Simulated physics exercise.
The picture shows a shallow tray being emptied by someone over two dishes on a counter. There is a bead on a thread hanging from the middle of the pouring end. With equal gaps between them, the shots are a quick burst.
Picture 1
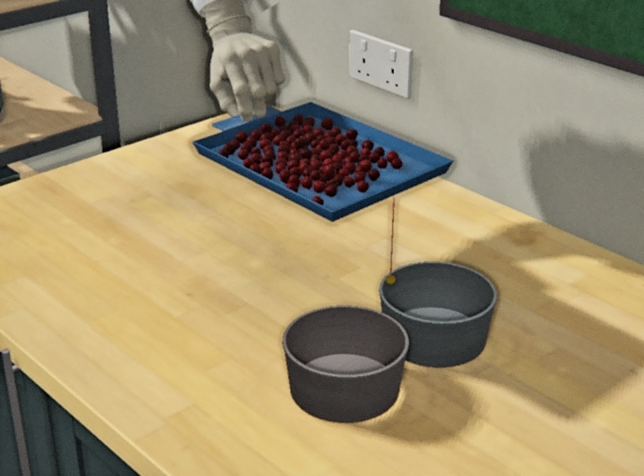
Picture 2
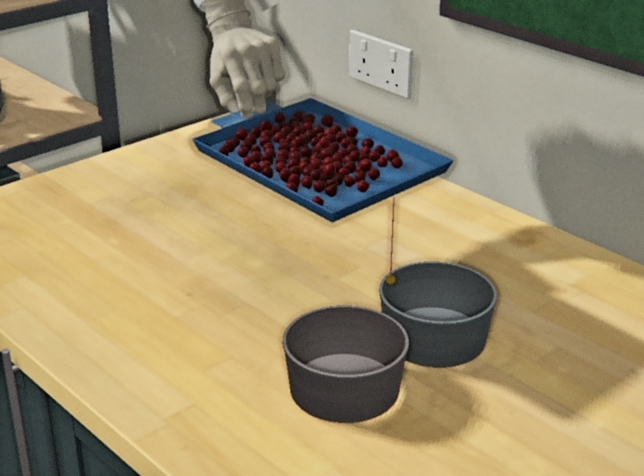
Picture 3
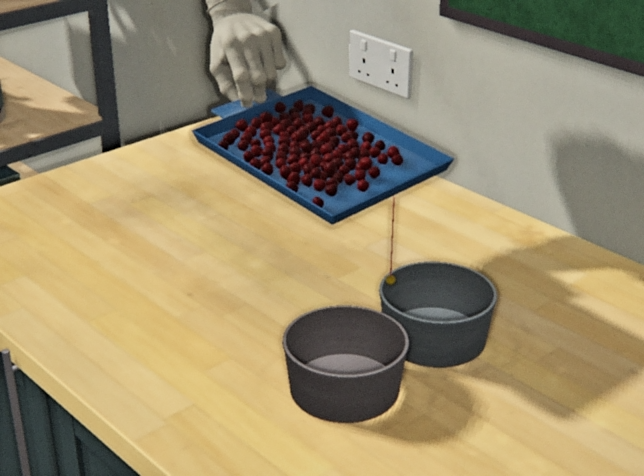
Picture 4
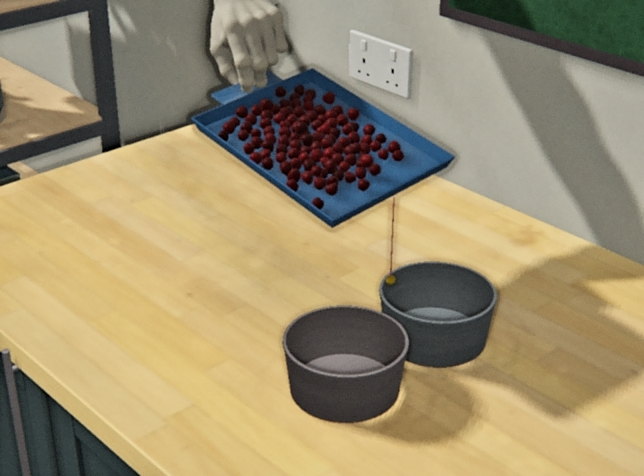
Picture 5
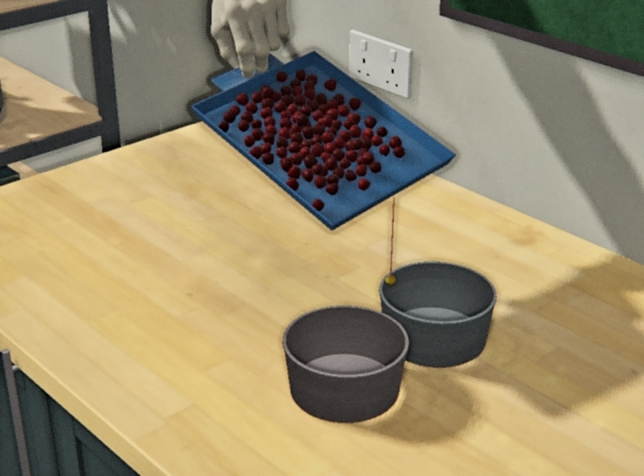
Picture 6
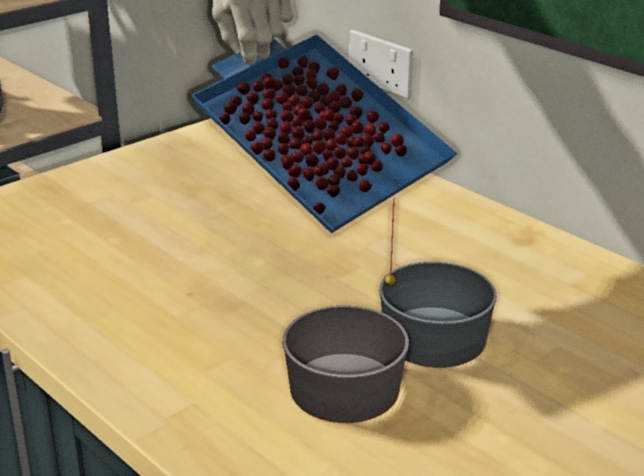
A gloved hand gradually tilts a blue tray of dark red cherries above two bowls.
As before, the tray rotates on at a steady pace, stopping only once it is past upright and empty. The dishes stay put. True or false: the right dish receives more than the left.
False, the left dish receives more.
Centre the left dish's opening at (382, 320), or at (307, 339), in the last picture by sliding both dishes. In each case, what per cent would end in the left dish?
Close to 70 in a hundred, then close to 60 in a hundred.
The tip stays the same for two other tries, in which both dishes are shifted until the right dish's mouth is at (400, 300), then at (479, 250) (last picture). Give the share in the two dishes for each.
In turn about 80 and about 20 percent.
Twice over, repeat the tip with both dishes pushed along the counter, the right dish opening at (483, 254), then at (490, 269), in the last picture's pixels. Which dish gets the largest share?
The dish to the left at the first, the dish to the left at the second.
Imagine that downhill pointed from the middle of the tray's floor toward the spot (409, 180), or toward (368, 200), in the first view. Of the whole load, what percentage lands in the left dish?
Respectively close to 0 and 60 in a hundred.
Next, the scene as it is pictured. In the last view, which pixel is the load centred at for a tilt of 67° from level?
Somewhere about (350, 186).
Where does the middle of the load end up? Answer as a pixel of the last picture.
Once nothing moves, the middle sits near (354, 379).
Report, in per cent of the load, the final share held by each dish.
The left dish ends up with around 80 percent of the load, the right dish with around 10 percent.
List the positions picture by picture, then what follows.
Corners of the pouring end at (333, 208) and (446, 160), level; middle of the load at (306, 156), dried cherries; left dish at (388, 387); right dish at (480, 333); bead on its thread at (391, 280), in the first picture.
Corners of the pouring end at (333, 209) and (447, 160), level; middle of the load at (306, 154), in the second picture.
Corners of the pouring end at (333, 212) and (447, 158), tipped barely, lowest at the left corner; middle of the load at (307, 149), in the third picture.
Corners of the pouring end at (333, 216) and (448, 156), tipped a little, lowest at the left corner; middle of the load at (307, 141), in the fourth picture.
Corners of the pouring end at (333, 220) and (449, 154), tipped clearly, lowest at the left corner; middle of the load at (308, 133), in the fifth picture.
Corners of the pouring end at (333, 224) and (450, 152), tipped clearly, lowest at the left corner; middle of the load at (309, 127); left dish at (388, 387); right dish at (480, 333), in the sixth picture.
Soon, tray tipped steeply; most on the tray; a small part in the left dish; a small part in the air.
A while on, tray tipped past a quarter turn; a small part on the tray; about two thirds in the left dish; a small part in the right dish; a stray few outside both; a small part in the air.
Towards the end, tray tipped past a quarter turn; most in the left dish; a small part in the right dish; a stray few outside both; a stray few in the air.
Finally, tray tipped past a quarter turn; most in the left dish; a small part in the right dish; a stray few outside both; a stray few in the air.
